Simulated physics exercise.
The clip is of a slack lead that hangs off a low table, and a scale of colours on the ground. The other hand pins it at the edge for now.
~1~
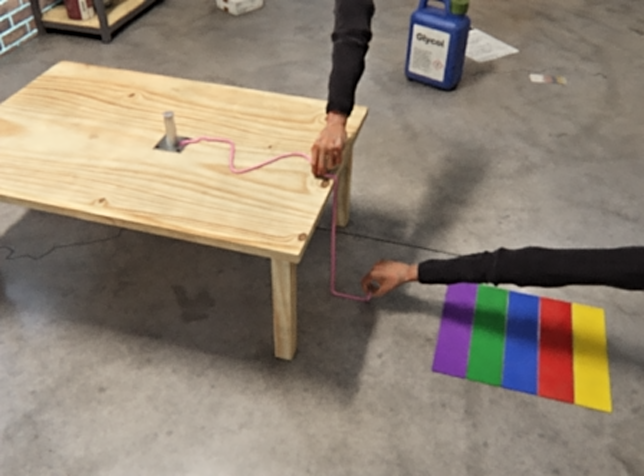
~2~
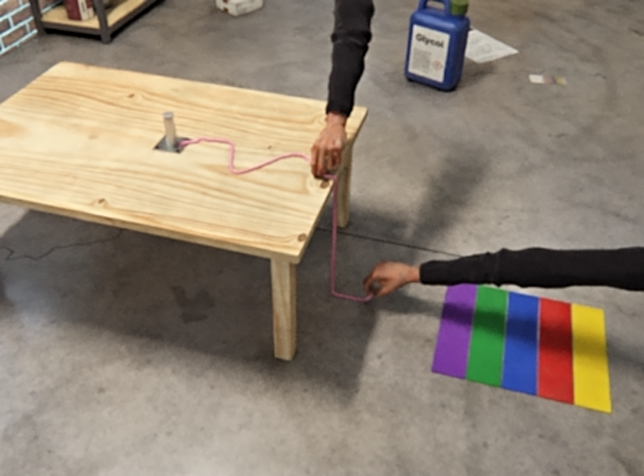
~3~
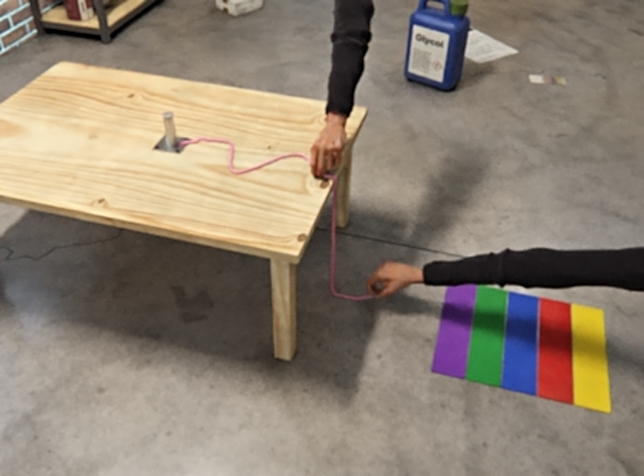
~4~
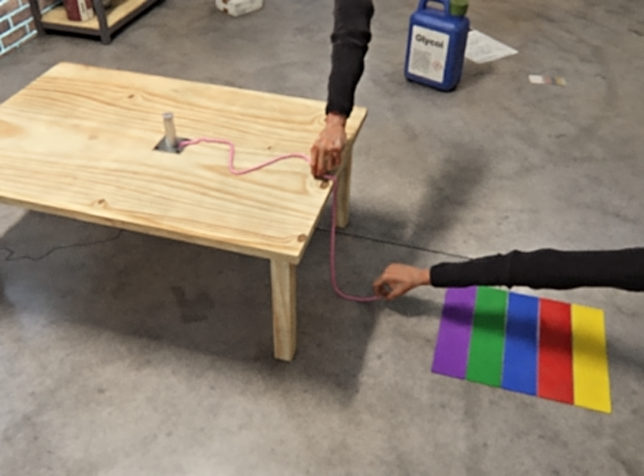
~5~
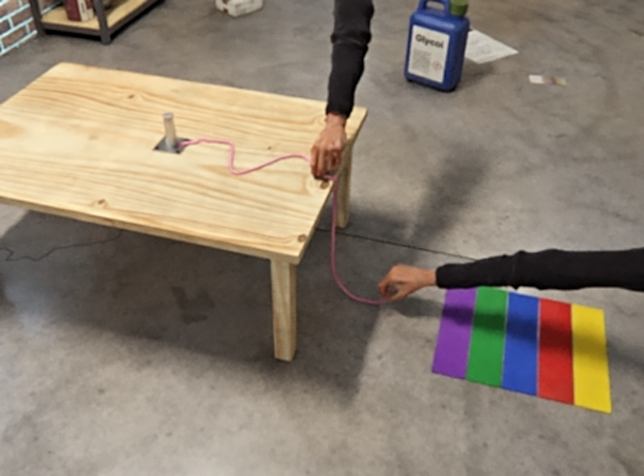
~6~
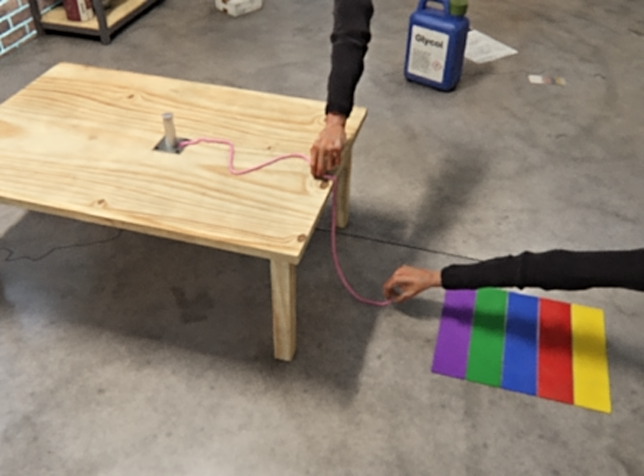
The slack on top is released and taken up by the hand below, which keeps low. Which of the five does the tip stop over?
It gets as far as the red strip.
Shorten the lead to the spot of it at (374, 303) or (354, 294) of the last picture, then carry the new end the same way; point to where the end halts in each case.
About (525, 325) and (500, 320).
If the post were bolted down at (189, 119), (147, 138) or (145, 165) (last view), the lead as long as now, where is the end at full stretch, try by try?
In that order: (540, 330), (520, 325) and (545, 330).
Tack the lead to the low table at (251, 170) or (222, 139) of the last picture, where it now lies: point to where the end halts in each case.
In that order: (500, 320) and (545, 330).
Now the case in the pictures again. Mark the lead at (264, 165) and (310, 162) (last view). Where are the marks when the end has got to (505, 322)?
They go to (315, 174) and to (343, 210).
Soon after, end near (505, 322); over green.
After that, end near (540, 329); over blue.
At the stop, end near (559, 333); over red. The red one.
